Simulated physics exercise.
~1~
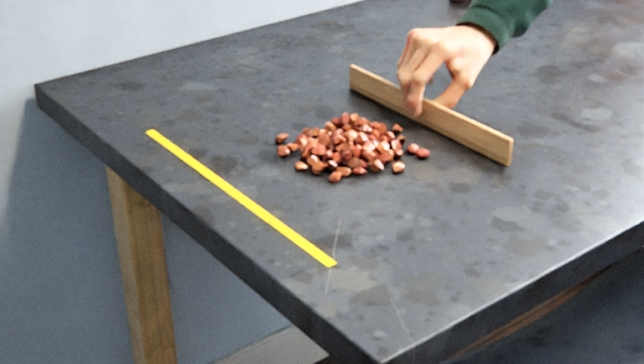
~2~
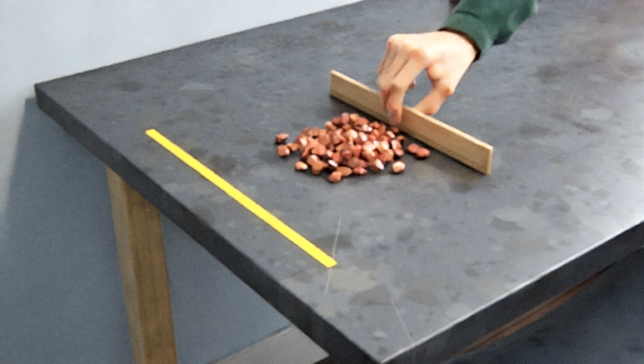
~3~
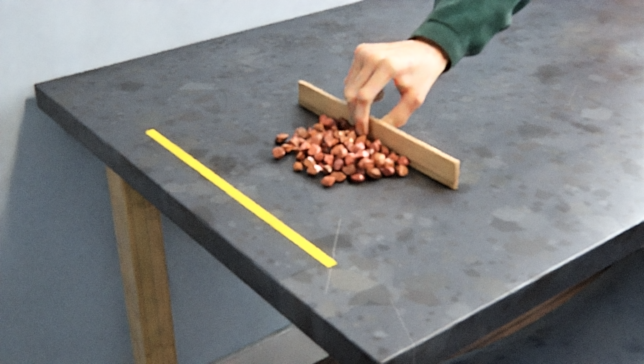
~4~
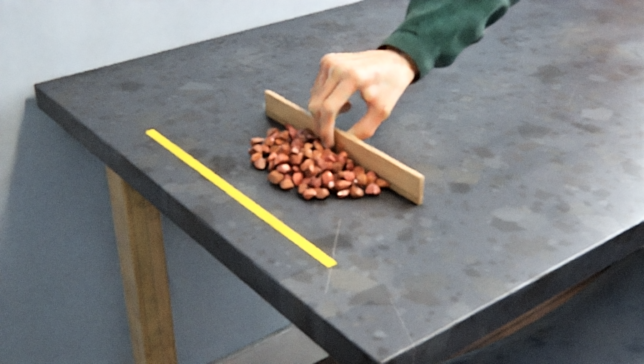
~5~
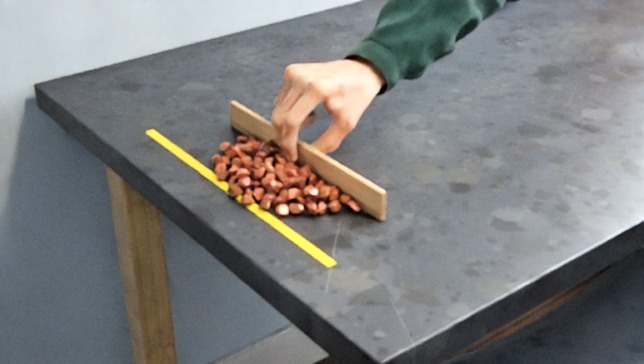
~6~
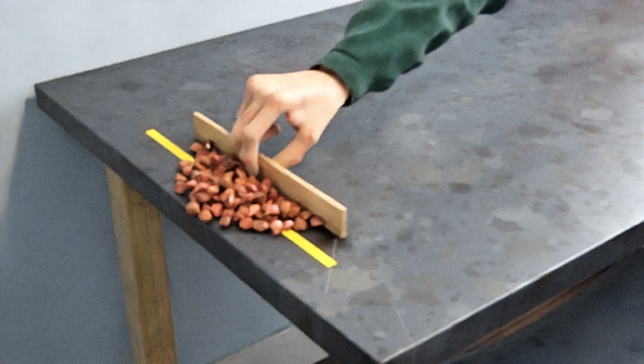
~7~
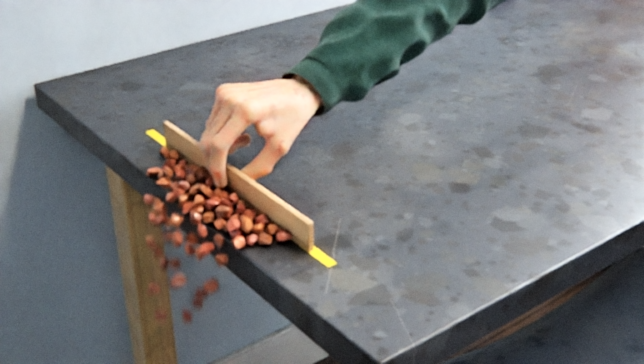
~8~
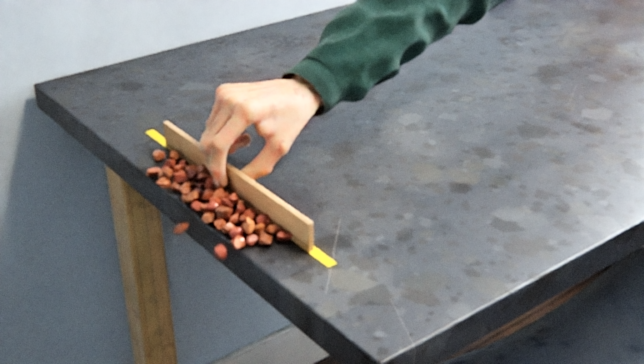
On a dark table, a hand pushes brown bits left with wood, stopping as some fall.
